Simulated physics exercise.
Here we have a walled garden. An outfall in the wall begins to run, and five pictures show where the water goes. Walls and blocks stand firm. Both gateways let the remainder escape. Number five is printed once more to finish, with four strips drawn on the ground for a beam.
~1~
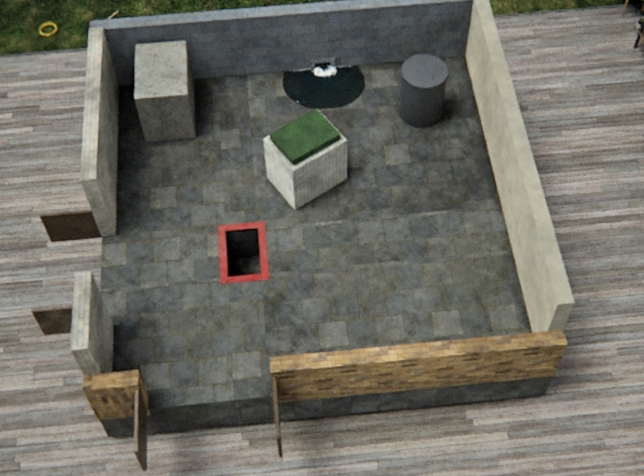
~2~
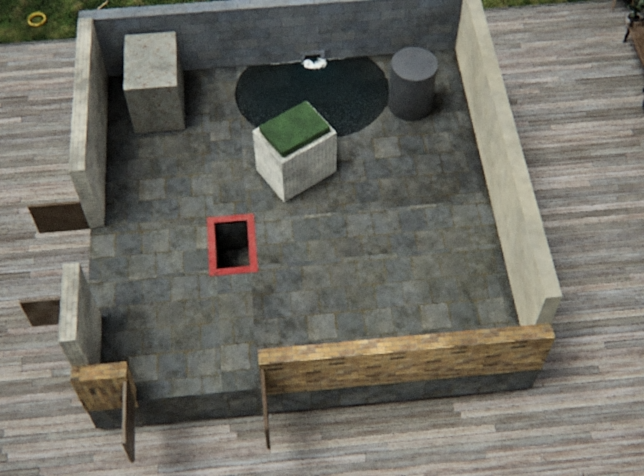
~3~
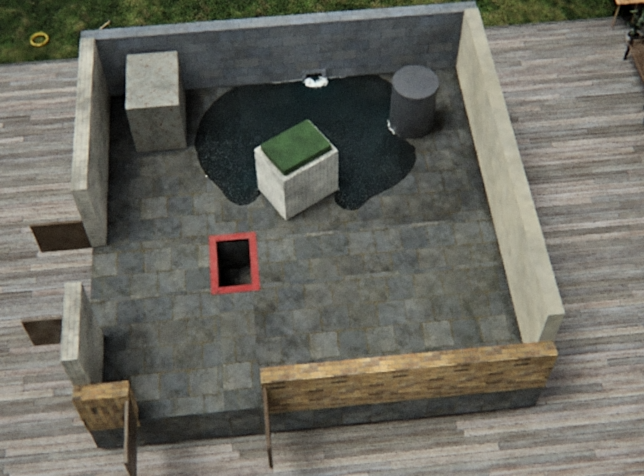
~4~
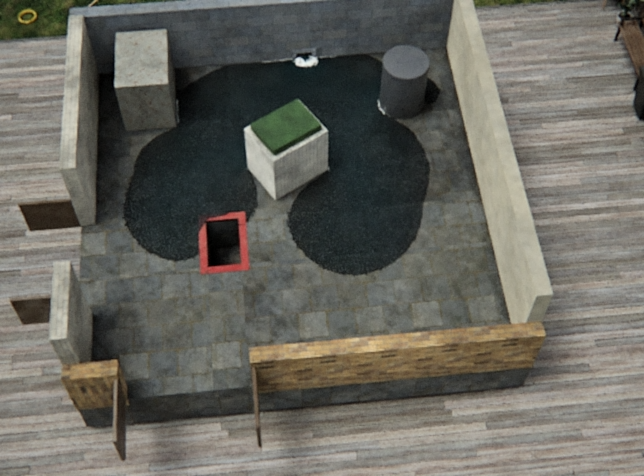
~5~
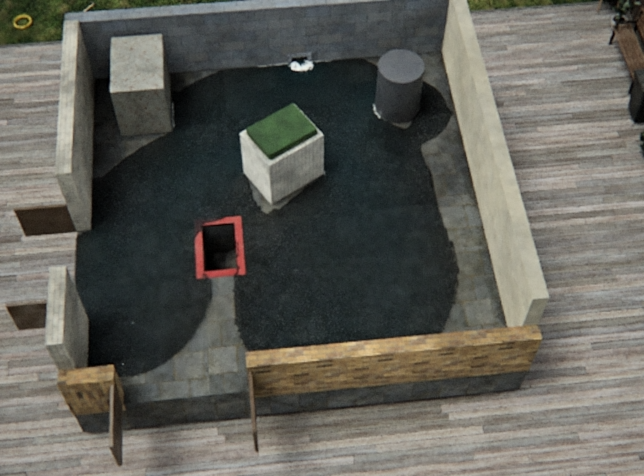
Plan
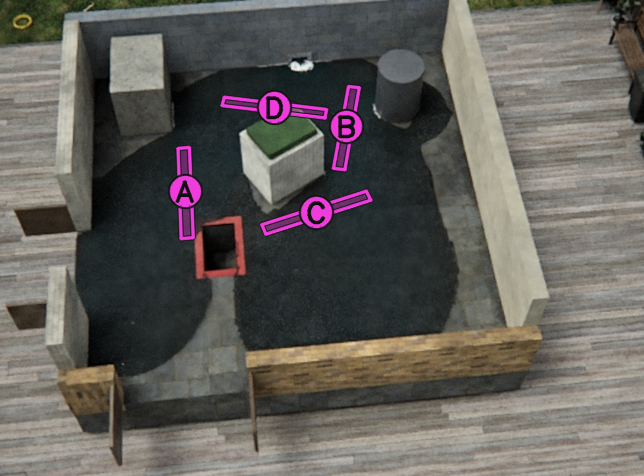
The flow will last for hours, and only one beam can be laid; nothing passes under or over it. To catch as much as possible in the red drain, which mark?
The best place is A.
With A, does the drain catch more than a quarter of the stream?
Yes, it does.
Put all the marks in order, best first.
The order is A, C, D, B.
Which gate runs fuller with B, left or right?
The right one.
In magenta, A from (187, 238) to (183, 147); B from (339, 168) to (353, 87); C from (263, 229) to (368, 195); D from (223, 101) to (325, 113).
With A, about 43 % of the stream goes into the red drain, about 57 % out by the gates.
With B, about 13 % of the stream goes into the red drain, about 86 % out by the gates.
With C, about 31 % of the stream goes into the red drain, about 69 % out by the gates.
With D, about 18 % of the stream goes into the red drain, about 82 % out by the gates.
